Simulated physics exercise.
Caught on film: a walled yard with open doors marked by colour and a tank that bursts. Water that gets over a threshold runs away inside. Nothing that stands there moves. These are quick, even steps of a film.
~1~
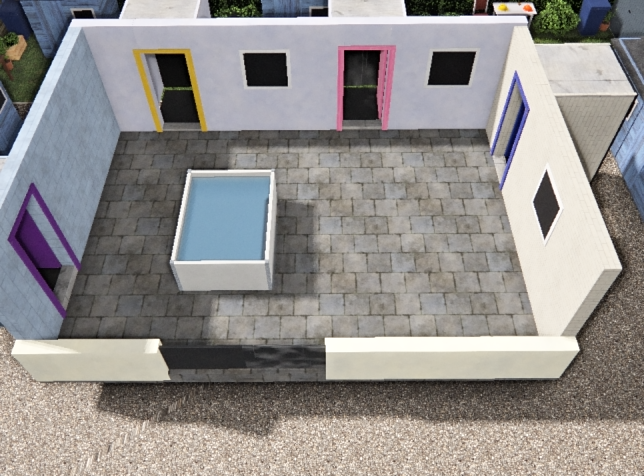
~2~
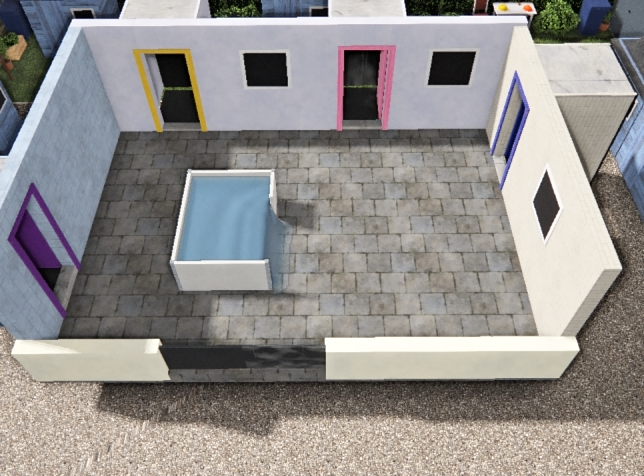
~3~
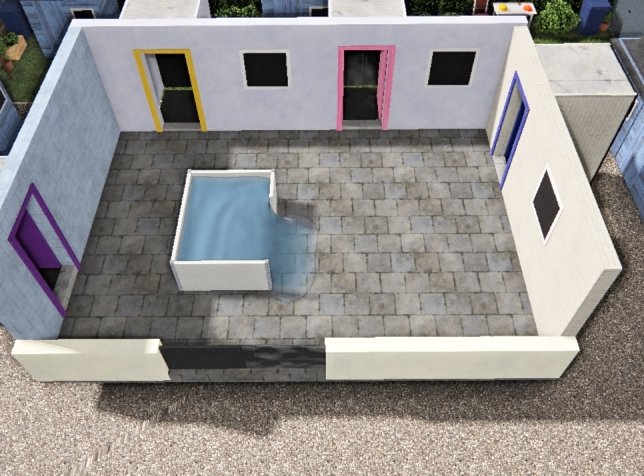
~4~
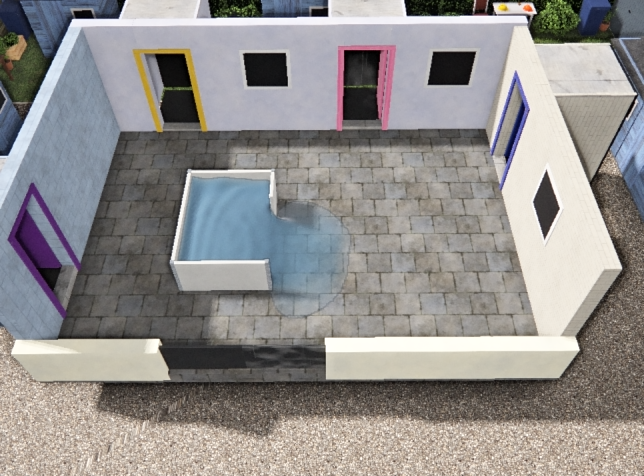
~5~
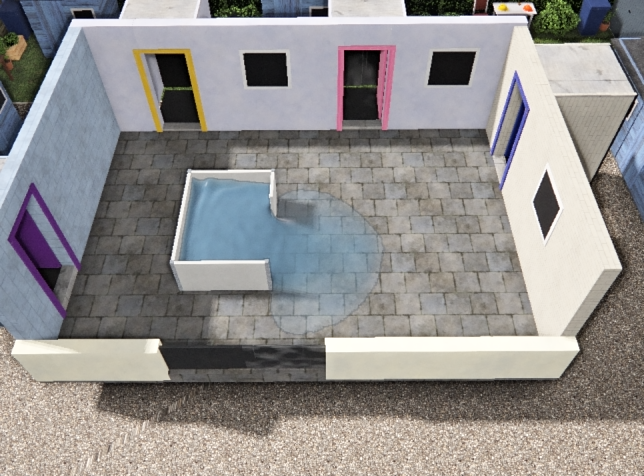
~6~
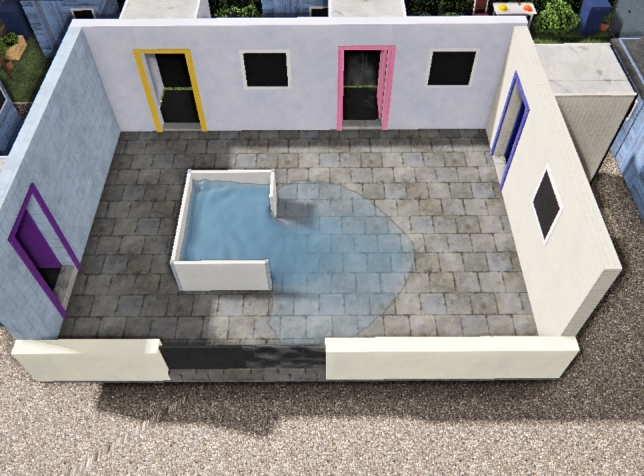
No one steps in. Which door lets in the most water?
The blue door.
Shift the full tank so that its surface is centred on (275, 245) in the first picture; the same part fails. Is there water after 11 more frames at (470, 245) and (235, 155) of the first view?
As listed: Covered, not flooded.
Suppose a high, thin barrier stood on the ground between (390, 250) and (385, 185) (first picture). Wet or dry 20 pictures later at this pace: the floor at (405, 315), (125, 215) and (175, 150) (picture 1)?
In that order: Wet, clear, no water.
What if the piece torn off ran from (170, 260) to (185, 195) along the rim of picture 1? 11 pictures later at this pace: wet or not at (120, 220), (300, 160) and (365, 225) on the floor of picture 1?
In turn: Covered, not flooded, no water.
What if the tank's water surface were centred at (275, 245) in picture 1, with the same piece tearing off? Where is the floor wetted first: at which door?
That is the blue door.
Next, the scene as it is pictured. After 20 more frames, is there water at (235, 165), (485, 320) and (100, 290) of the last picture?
In turn: Free of water, flooded, free of water.
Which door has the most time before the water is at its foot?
I say the one in purple.
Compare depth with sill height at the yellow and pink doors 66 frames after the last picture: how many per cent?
In turn 60 and 60 per cent.
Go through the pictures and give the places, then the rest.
The tank at (226, 217) is whole and still, in the first picture.
Water pours out at (270, 245) and has run to (274, 292), in the second picture.
Water pours out at (270, 247) and has run to (291, 298), in the third picture.
The front is at (345, 234), out from the gap at (270, 248), in the fourth picture.
The front is at (376, 239), out from the gap at (270, 248), in the fifth picture.
The front is at (408, 244), out from the gap at (270, 248), in the sixth picture.
A moment on, water covers 40 % of the floor; yellow door not reached, pink door not reached, blue door not reached, purple door not reached.
Next, water covers 45 % of the floor; yellow door not reached, pink door not reached, blue door a trickle in, purple door not reached.
Then, water covers 50 % of the floor; yellow door not reached, pink door wet at the sill, nothing in, blue door some in, purple door not reached.
Later, water covers 55 % of the floor; yellow door not reached, pink door wet at the sill, nothing in, blue door a lot in, purple door not reached.
In the end, water covers 95 % of the floor; yellow door wet at the sill, nothing in, pink door a trickle in, blue door a lot in, purple door wet at the sill, nothing in; the blue door has let in the most.
